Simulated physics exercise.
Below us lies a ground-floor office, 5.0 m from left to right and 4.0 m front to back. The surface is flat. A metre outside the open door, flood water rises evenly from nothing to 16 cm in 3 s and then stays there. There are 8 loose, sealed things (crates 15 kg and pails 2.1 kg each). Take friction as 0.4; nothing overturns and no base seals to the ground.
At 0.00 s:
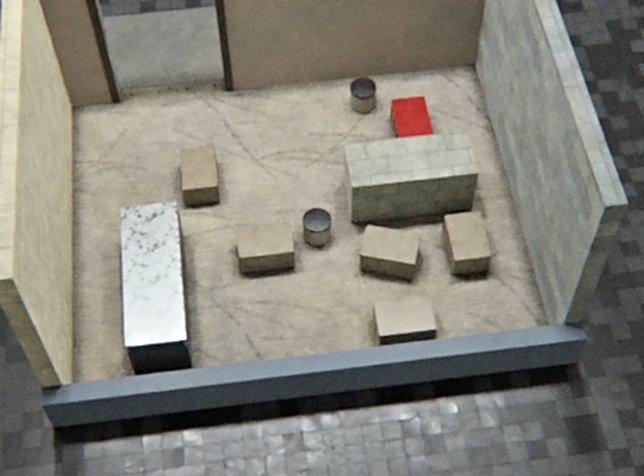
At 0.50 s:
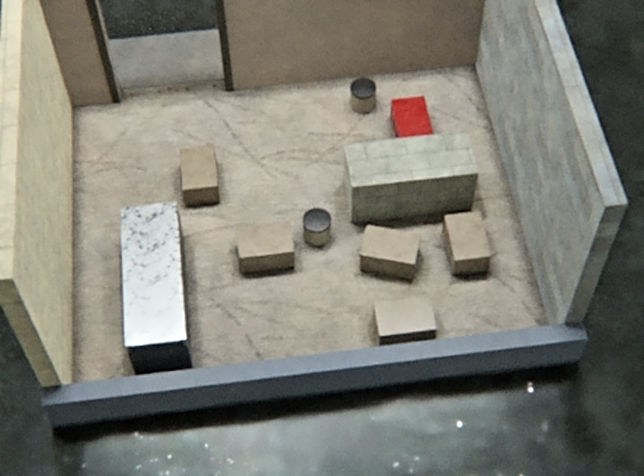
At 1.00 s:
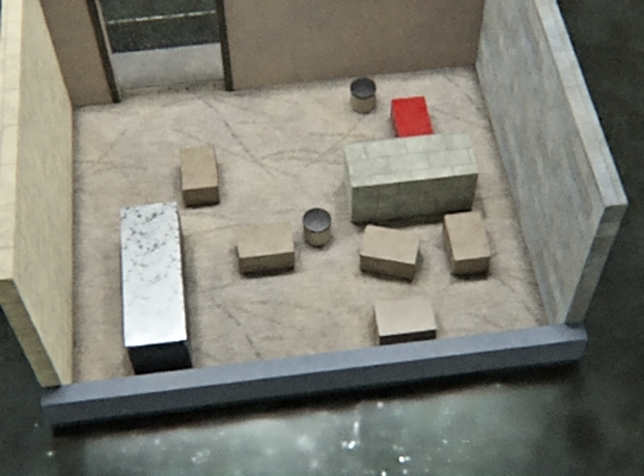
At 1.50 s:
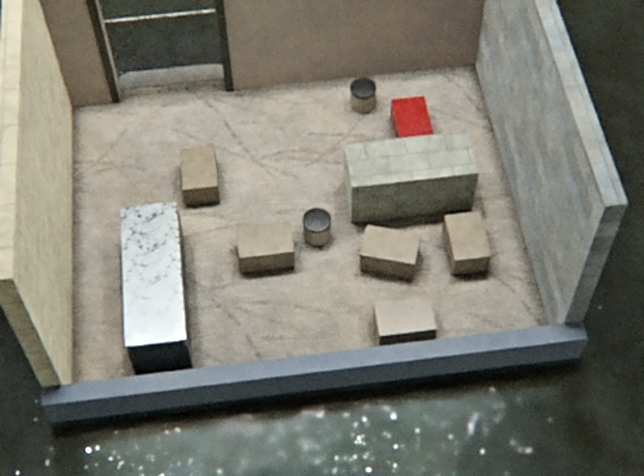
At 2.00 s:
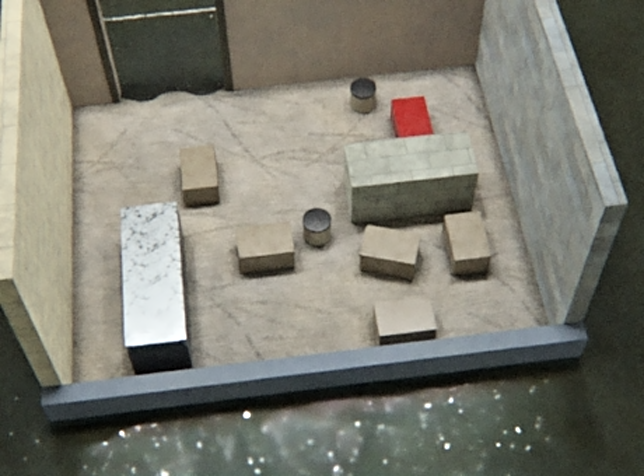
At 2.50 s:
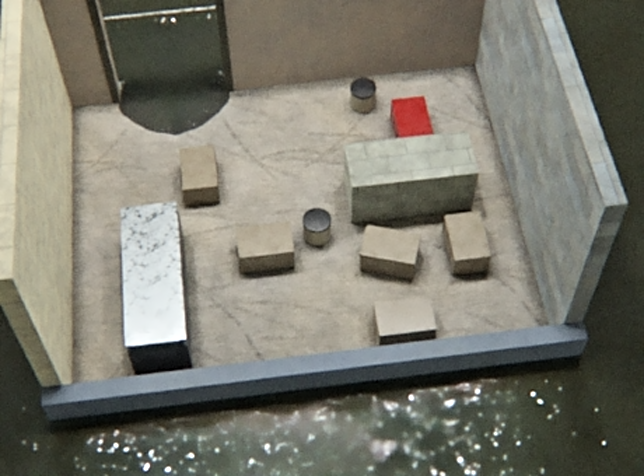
Dark water rises outside the room and spreads through the doorway while the crates stay still.
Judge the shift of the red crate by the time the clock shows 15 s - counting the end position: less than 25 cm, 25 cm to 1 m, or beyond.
Red crate barely shifts.
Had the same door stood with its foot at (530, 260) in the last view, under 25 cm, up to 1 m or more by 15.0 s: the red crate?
In that case the red crate stays put.
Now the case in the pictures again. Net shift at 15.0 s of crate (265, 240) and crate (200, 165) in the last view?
In that order: 120 cm, 300 cm.
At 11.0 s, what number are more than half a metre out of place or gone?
I count 2.
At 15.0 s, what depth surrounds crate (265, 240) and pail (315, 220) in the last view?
About 9 and 11 cm.
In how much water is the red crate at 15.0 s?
About 5 cm.
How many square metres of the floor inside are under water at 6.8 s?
Roughly 12 m2.
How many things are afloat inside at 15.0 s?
7 of them.
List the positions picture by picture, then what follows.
In the first frame, the red crate at (412, 117) rests on the ground; water covers 0.0 m2; 0 of 8 have shifted.
In the second frame, the red crate at (412, 117) rests on the ground; water covers 0.0 m2; 0 of 8 have shifted.
In the third frame, the red crate at (412, 117) rests on the ground; 0.0 m2 under water; 0 of 8 have shifted.
In the fourth frame, the red crate at (412, 117) rests on the ground; 0.0 m2 under water; 0 of 8 have shifted.
In the fifth frame, the red crate at (412, 117) rests on the ground; 0.0 m2 under water; 0 of 8 have shifted.
In the sixth frame, the red crate at (412, 117), on the bottom; 0.6 m2 under water; 0 of 8 have shifted.
After 3.5 s the red crate is near (412, 117), 0.0 m from its start, aground; 0 afloat.
After 6.8 s the red crate is near (412, 117), 0.0 m from its start, aground; 0 afloat.
After 11.0 s the red crate is near (412, 117), 0.0 m from its start, aground; 2 afloat.
After 15.0 s the red crate is near (412, 117), 0.0 m from its start, aground; 7 afloat.
